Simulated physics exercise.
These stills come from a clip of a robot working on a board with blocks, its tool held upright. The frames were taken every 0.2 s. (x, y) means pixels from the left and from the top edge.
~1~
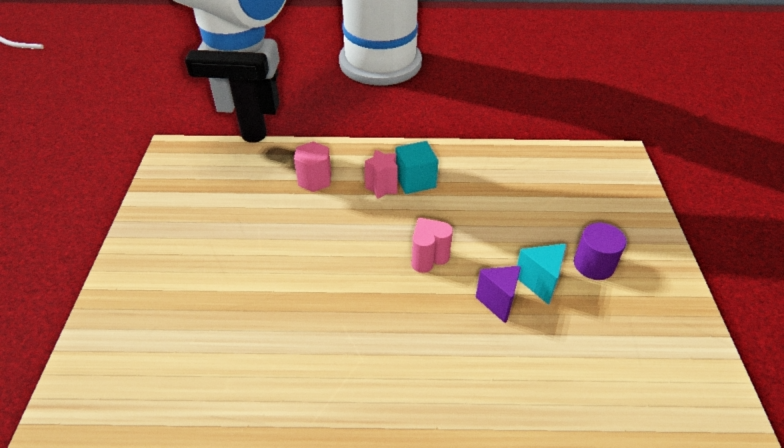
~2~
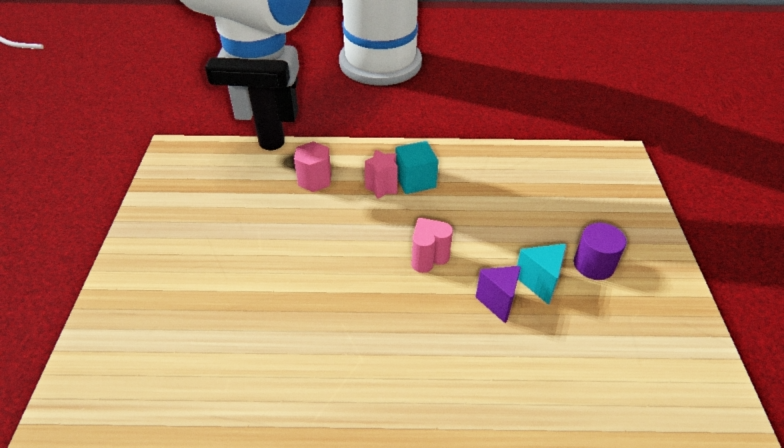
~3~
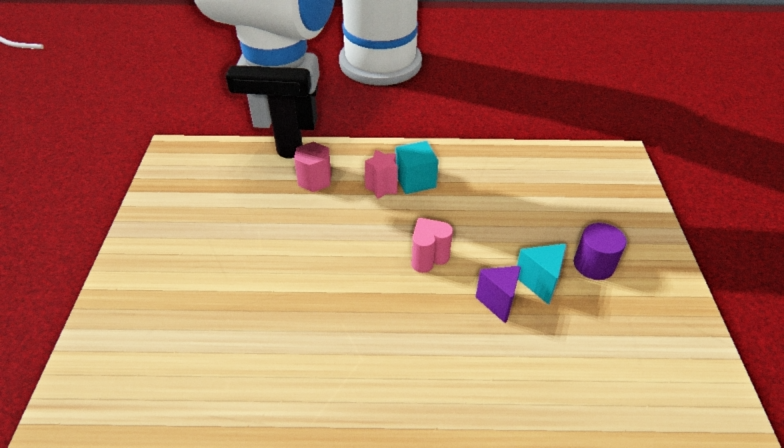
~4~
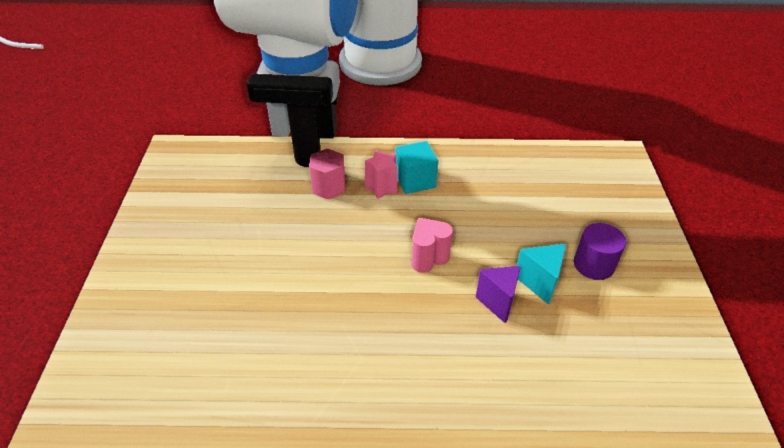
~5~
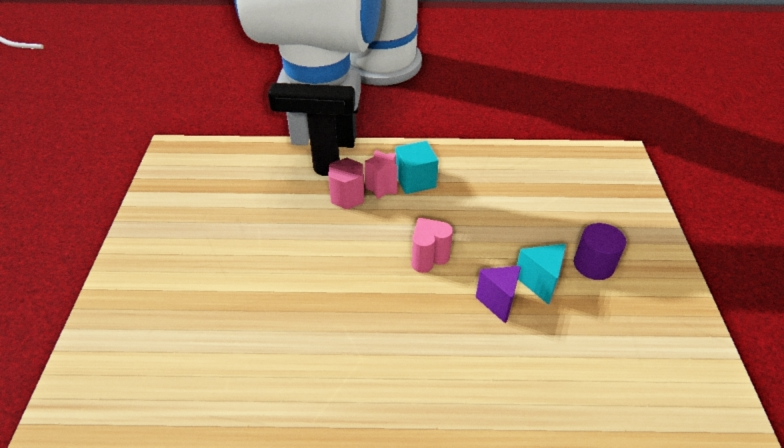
A robot arm with a black tool reaches over the far left edge of a pale wooden board on a red surface, seen from above at an angle. A pink hexagonal block, a pink star-shaped block and a turquoise block sit near the back, with a pink heart, purple and turquoise triangular blocks and a purple cylinder nearer. The tool slides rightward and slightly nearer, then nudges the hexagonal block toward the star-shaped one.
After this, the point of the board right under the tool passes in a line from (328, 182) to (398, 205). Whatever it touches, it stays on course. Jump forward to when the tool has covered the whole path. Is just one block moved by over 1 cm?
In short: No.
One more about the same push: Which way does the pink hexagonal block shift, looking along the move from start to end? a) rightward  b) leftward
The one that fits is a, rightward.
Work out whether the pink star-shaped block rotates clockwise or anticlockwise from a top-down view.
Anticlockwise.
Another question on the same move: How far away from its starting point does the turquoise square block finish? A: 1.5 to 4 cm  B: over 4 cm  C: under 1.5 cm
That would be A.
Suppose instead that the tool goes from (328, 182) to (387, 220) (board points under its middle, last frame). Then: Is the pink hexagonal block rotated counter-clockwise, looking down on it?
My answer is yes.
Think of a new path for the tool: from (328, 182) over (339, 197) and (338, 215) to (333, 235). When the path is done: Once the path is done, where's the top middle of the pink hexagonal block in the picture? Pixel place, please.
I'd say the pink hexagonal block ends with its top centre at (369, 188).
The first path, step by step. Halfway along, tool at (362, 180); pink hexagonal block at (376, 185), turned 20° clockwise; pink star-shaped block at (393, 161), turned 20° anticlockwise; turquoise square block at (421, 152).
At the end, tool at (398, 192); pink hexagonal block at (396, 201), turned 70° clockwise; pink star-shaped block at (422, 167), turned 55° anticlockwise; turquoise square block at (436, 149), turned 40° anticlockwise; pink heart still.
